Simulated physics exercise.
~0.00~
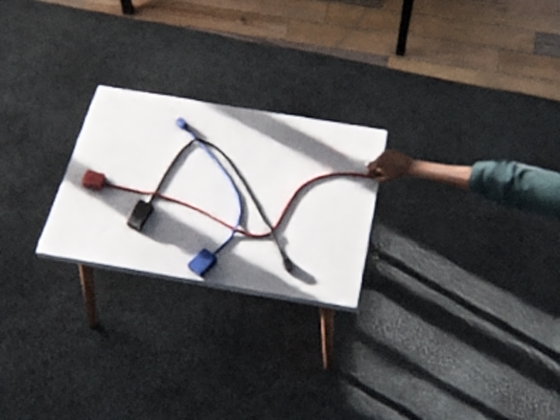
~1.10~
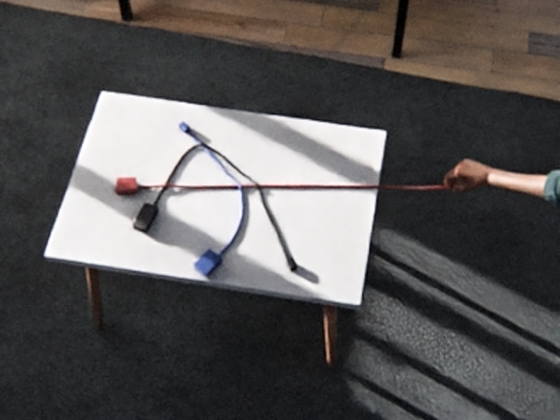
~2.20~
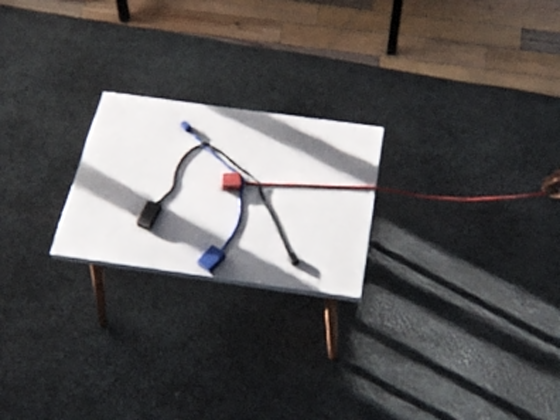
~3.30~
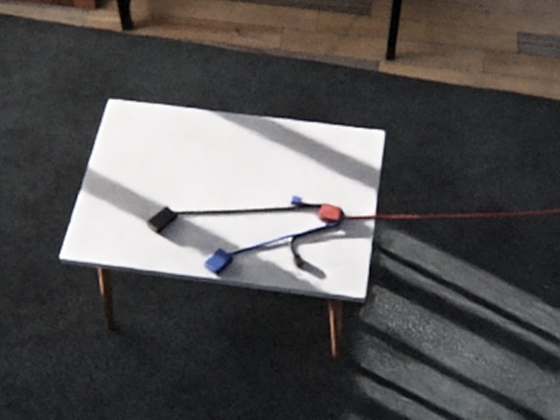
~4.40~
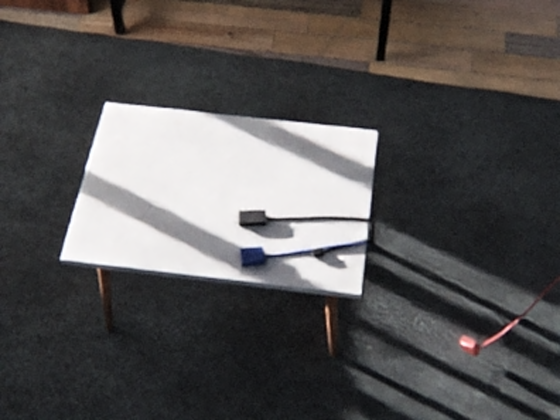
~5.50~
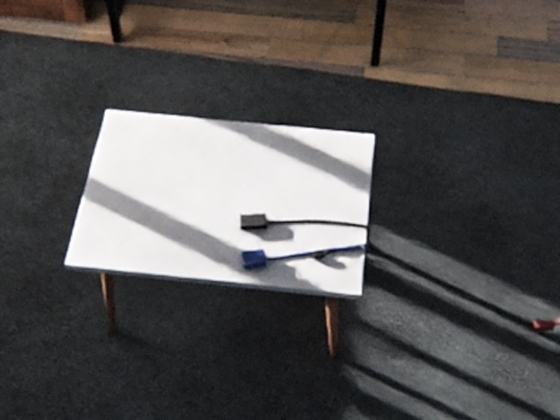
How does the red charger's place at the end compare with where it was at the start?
At the start the red charger rests near the left edge of the white table. By the end it is off the table, beyond its right side and lower down, at the far right of the view.
